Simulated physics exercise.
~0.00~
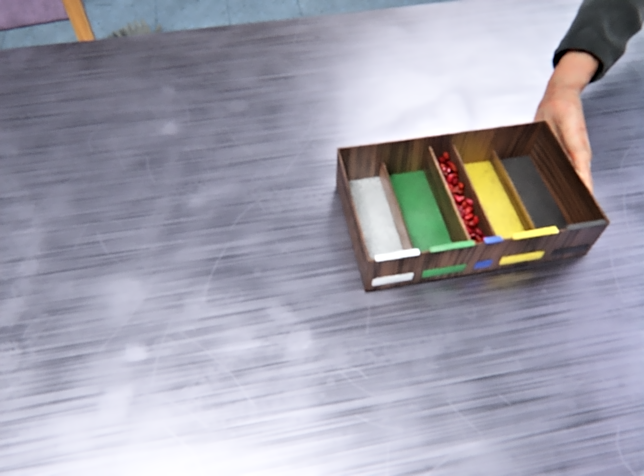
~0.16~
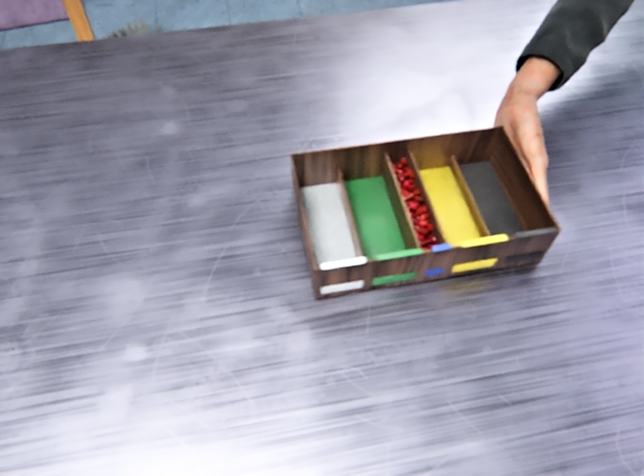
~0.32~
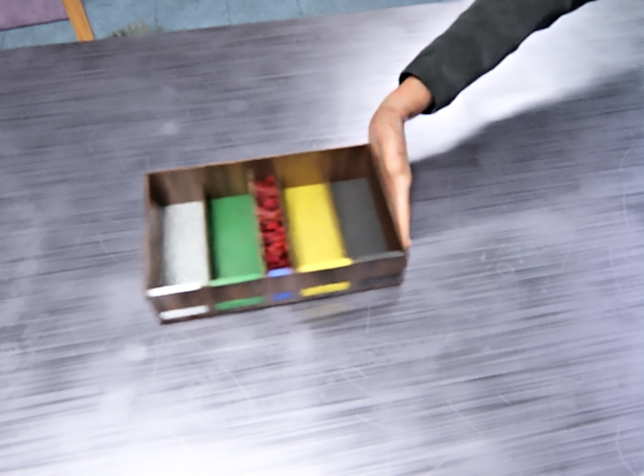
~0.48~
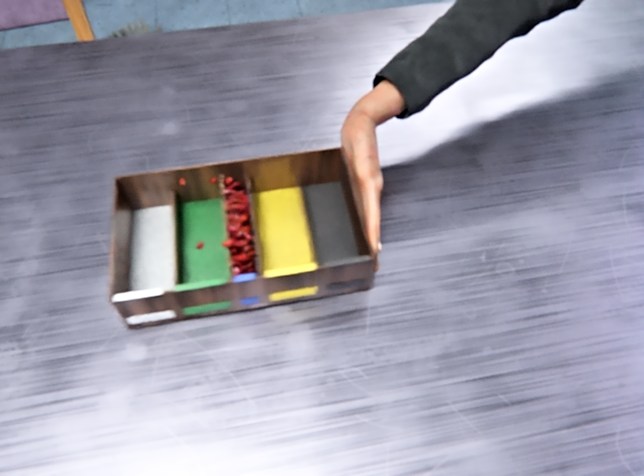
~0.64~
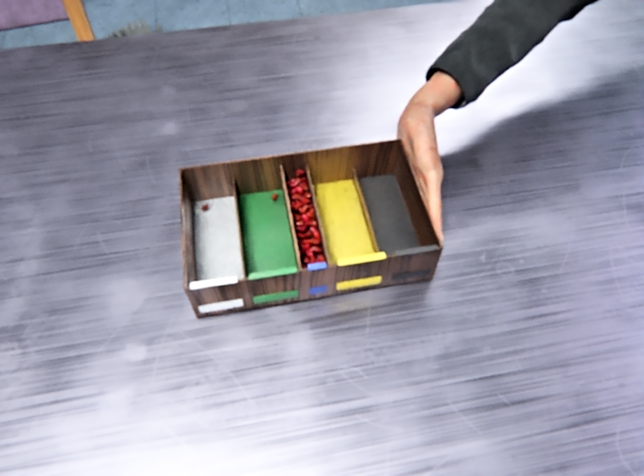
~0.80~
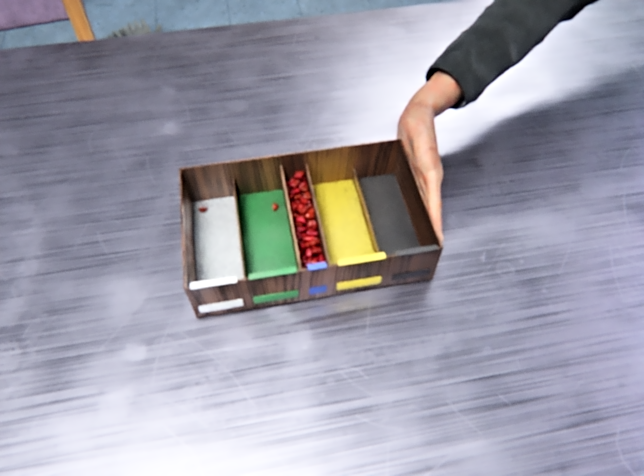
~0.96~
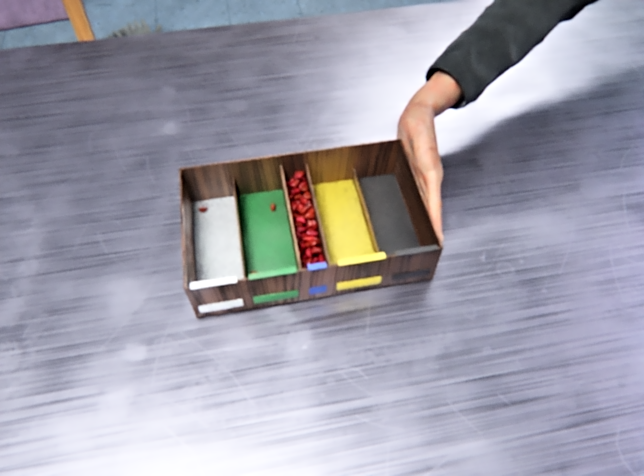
A wooden drawer tray with white, green, yellow and dark grey sections and a narrow strip packed with red kidney beans slides left across a streaked grey tabletop, a dark-sleeved hand at its right end. It picks up speed, then slows toward the left side. As it brakes, a few beans jump out of the crowded strip over the green section. The hand and tray then move a short way back to the right and stop. At rest, nearly all the beans remain in their blue-marked strip, with one stray lying in the green section and another in the white.
